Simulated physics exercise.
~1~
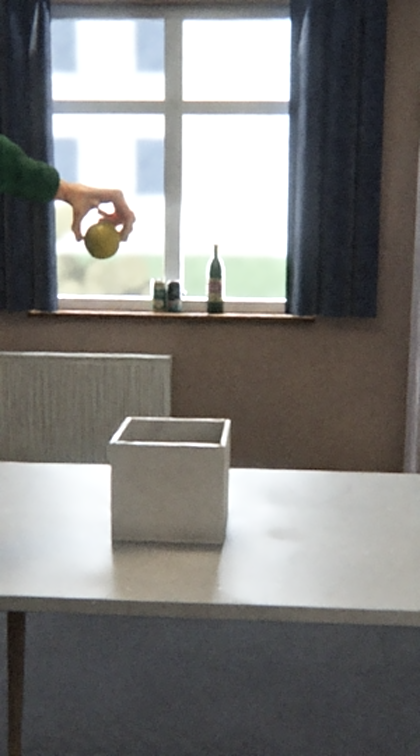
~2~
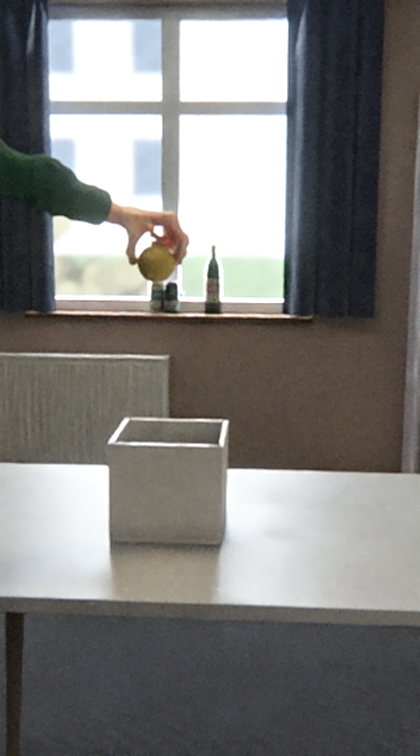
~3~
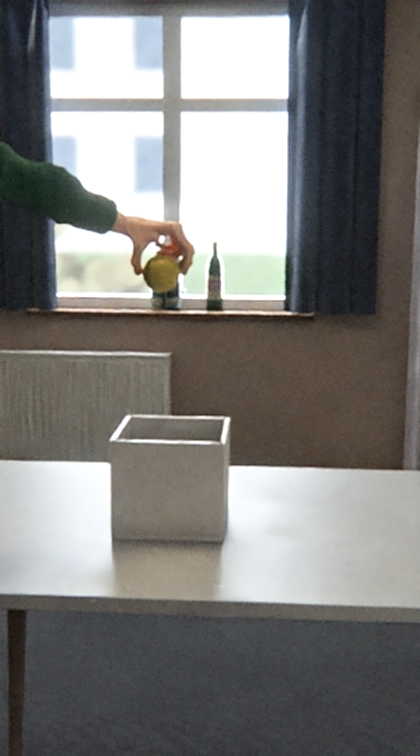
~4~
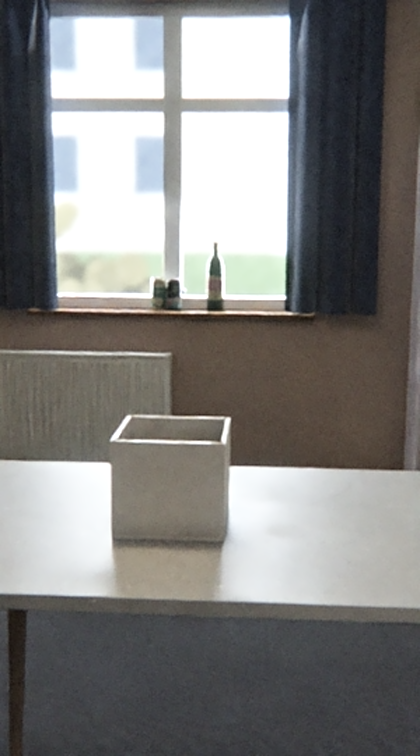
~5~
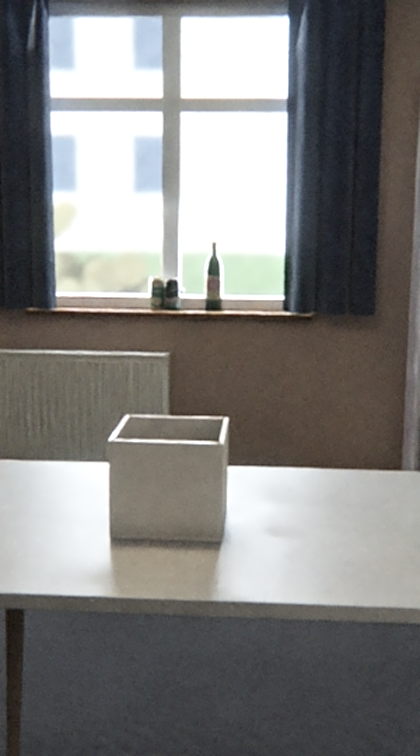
An arm in a green sleeve reaches in from the left, holding a yellow lemon before a bright window with dark blue curtains, seen from across a white table. A pale, square, open-topped basket stands on the table, with a radiator behind it and a dark bottle and small jars on the sill. The hand carries the lemon right until it hangs above the basket, then lowers it slightly. Next, the hand is gone and the lemon has dropped out of sight into the basket. The basket stays in place, its walls hiding the fruit.
